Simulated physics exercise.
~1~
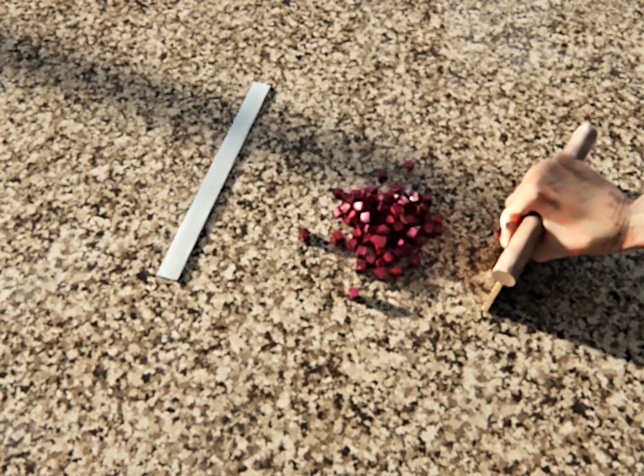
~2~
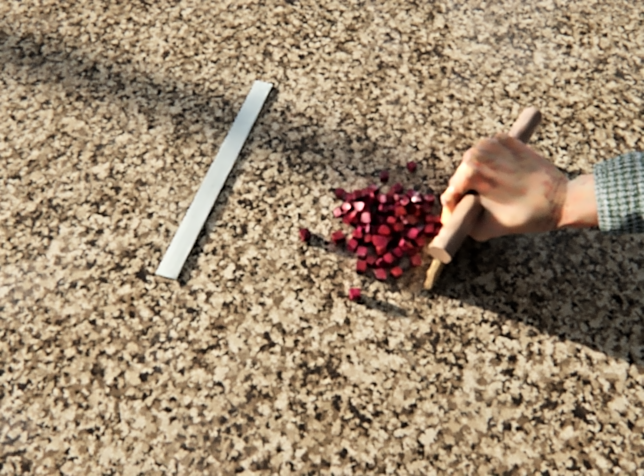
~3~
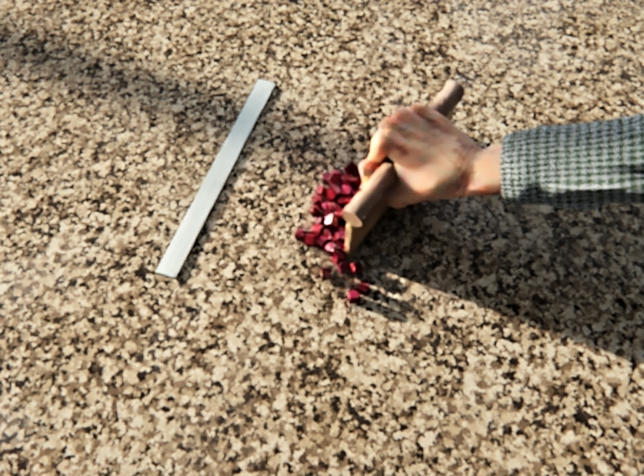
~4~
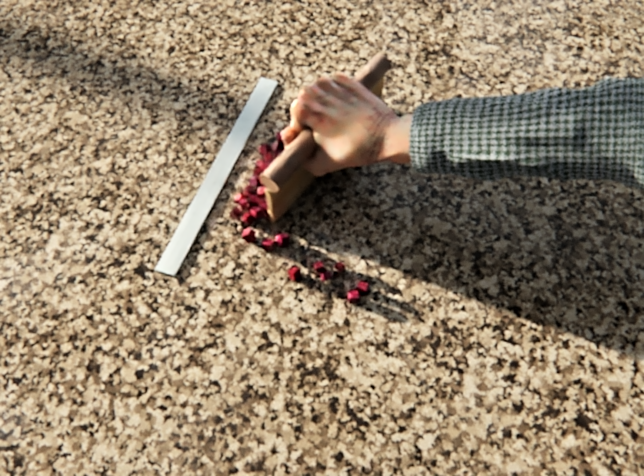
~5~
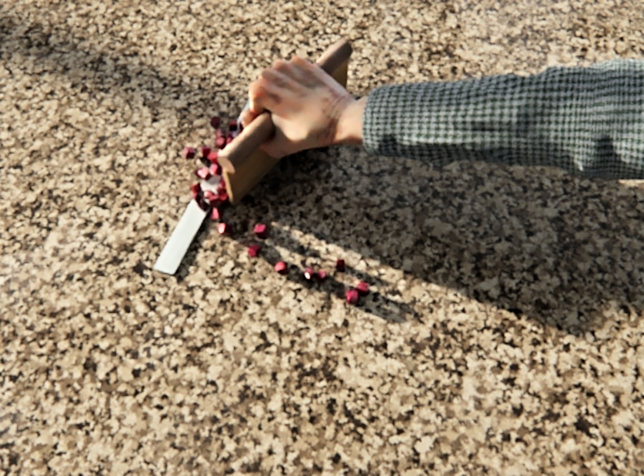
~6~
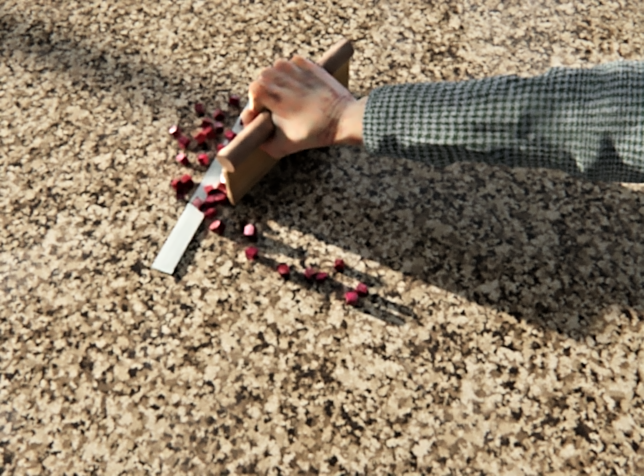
In this clip, a hand in a grey checked sleeve pushes a wooden scraper leftward through a pile of dark red cubes on a speckled surface, driving them to a flat pale strip, then stops over it with cubes scattered on, beyond and trailing behind.
